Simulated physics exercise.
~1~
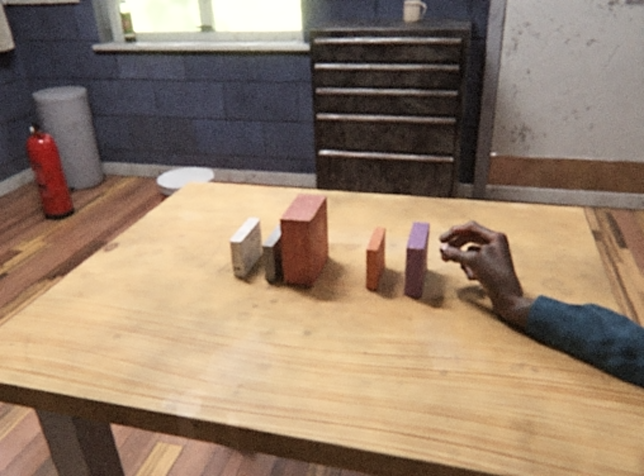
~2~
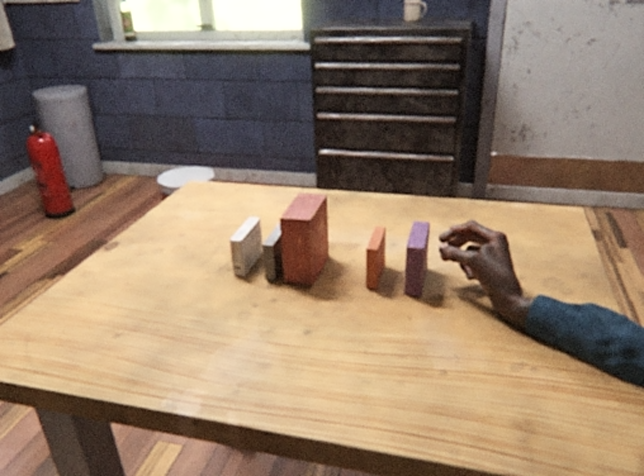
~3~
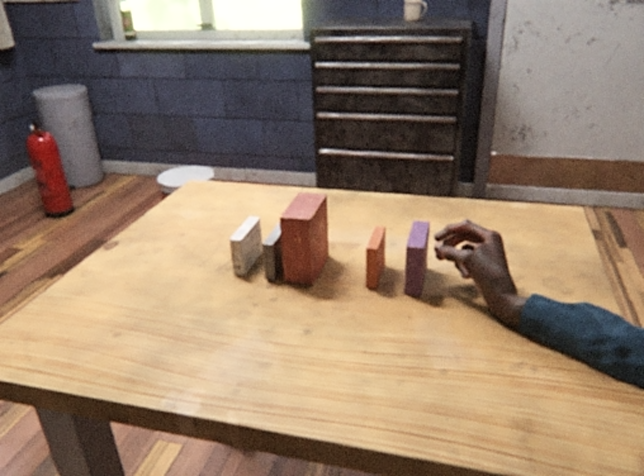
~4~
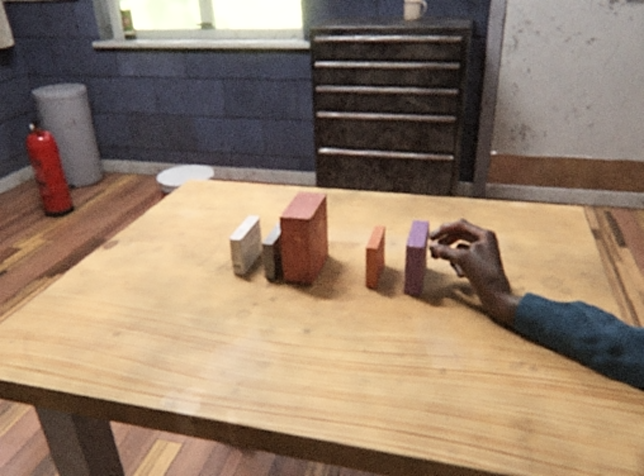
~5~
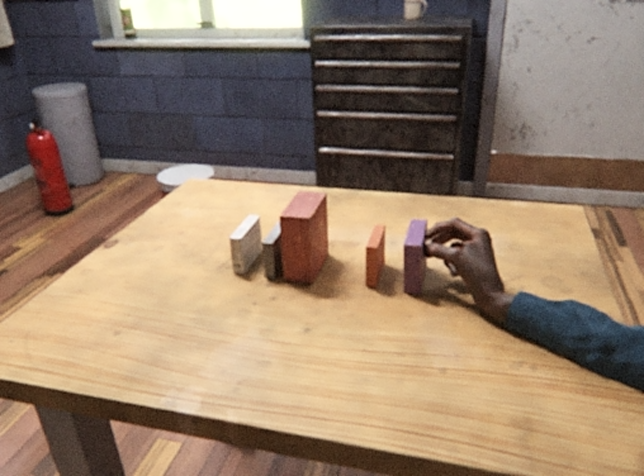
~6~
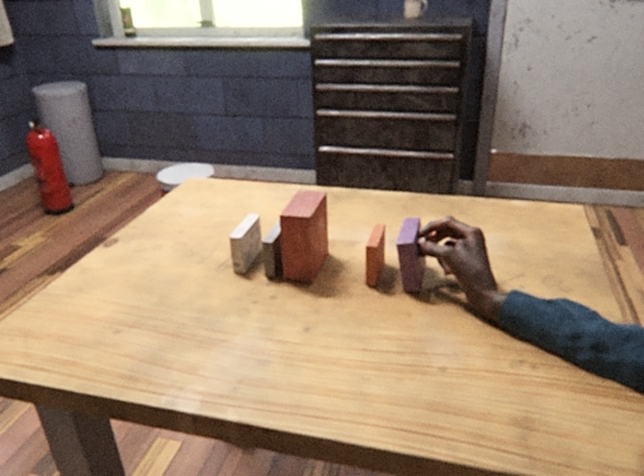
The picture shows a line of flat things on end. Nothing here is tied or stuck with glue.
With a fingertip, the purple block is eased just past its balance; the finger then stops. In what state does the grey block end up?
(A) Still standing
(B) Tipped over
Option A: Still standing.
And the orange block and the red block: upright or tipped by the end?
The orange block tumbles, while the red block stays up.
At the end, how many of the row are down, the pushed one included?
2.
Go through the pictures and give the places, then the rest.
In the first frame, grey block (279, 250); orange block (376, 258).
In the second frame, orange block (376, 257); red block (306, 238).
In the third frame, orange block (376, 257); red block (306, 238).
In the fourth frame, orange block (375, 256); red block (306, 237).
In the fifth frame, purple block 2° over; orange block (375, 255); red block (306, 237).
In the sixth frame, purple block 10° over; grey block (278, 246); orange block (375, 254).
Then, 0.30 s later than the last frame, purple block 43° over; orange block tilted by 16°.
Then, 0.40 s later than the last frame, purple block 71° over; orange block tilted by 70°.
When it is over, lying over on the table, orange block; the other 2 as before. End places, in pixels of the last picture, grey block near (278, 246).
